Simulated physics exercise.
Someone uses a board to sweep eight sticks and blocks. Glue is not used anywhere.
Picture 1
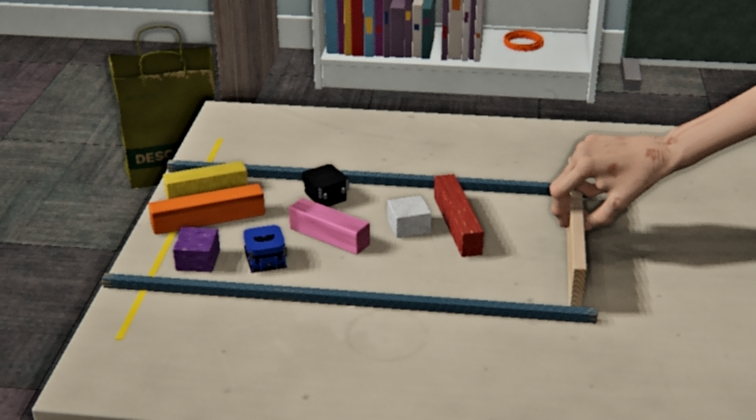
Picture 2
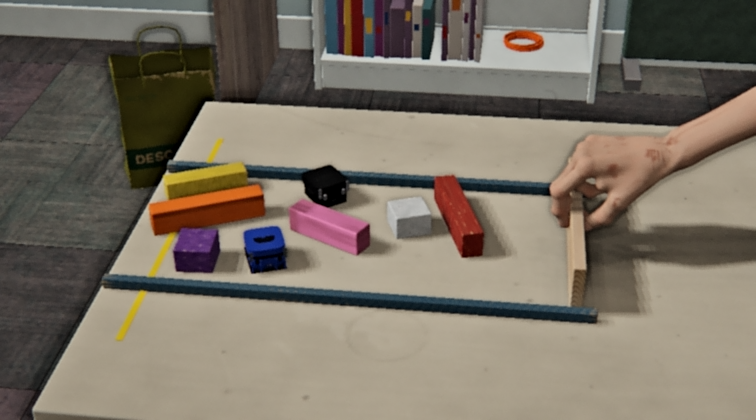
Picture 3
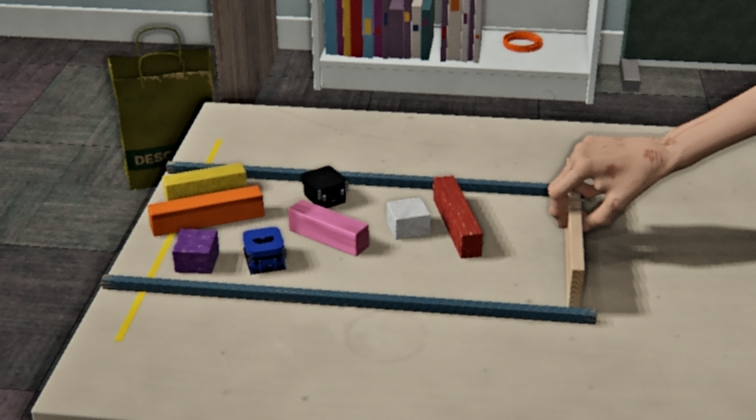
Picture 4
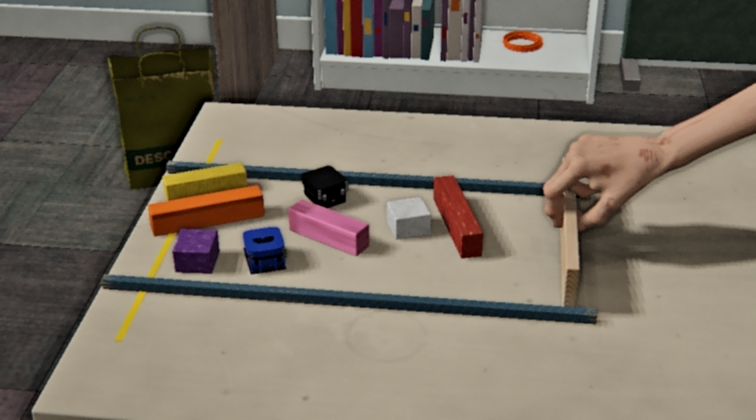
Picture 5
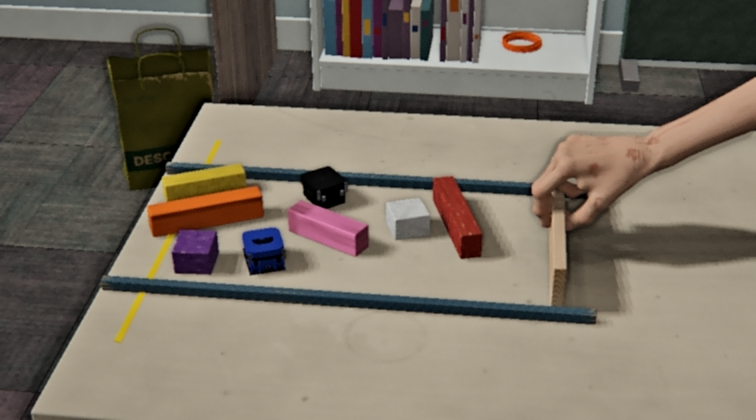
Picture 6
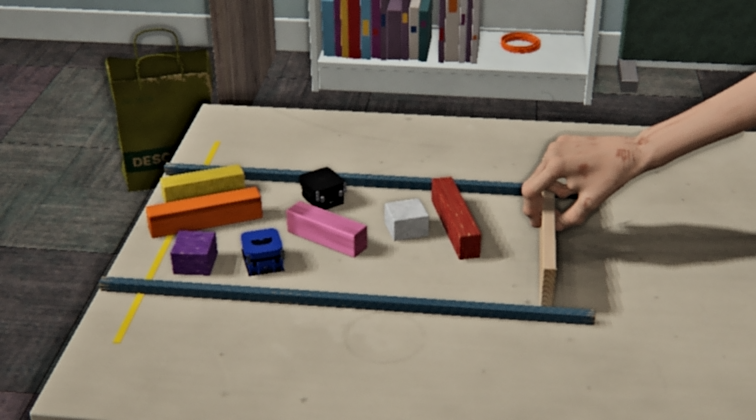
The footage shows a hand holding a wooden board upright between two dark blue rails on a table, first nearly still, then sliding it slightly left toward a scattered group of colourful sticks and blocks, which stay in place.
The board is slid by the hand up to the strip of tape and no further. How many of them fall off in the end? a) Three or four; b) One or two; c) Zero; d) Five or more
a, three or four.
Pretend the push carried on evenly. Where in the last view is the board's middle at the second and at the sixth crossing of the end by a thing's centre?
The middle sits near (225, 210) at the first moment and near (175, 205) at the second.
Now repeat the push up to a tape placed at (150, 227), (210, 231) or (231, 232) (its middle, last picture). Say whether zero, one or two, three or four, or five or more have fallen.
Falls: More than four; one or two; none.
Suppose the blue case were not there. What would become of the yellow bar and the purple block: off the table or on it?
As for the yellow bar, it topples off; as for the purple block, it is left in place.
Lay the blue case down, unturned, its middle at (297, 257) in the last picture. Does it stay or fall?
From that start it hangs on.
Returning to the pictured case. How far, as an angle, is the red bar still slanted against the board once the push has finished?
Close to 0°.
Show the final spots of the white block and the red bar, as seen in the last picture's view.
Final pixels, roughly: (145, 199) for the first, (172, 199) for the other.
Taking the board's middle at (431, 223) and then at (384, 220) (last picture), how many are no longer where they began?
At the first place 2, at the second 3.
Early on, none off yet; yellow bar at rest near (203, 185); orange stick at rest near (205, 212); purple block at rest near (194, 253).
A while later, none off yet; yellow bar at rest near (203, 185); orange stick moving near (200, 210); purple block at rest near (194, 253).
Further along, none off yet; yellow bar travelled a little near (157, 185); orange stick travelled a little near (146, 206); purple block travelled about its own width near (158, 252).
Finally, the number that fall off is three or four; lost, pink stick, purple block, orange stick and yellow bar.
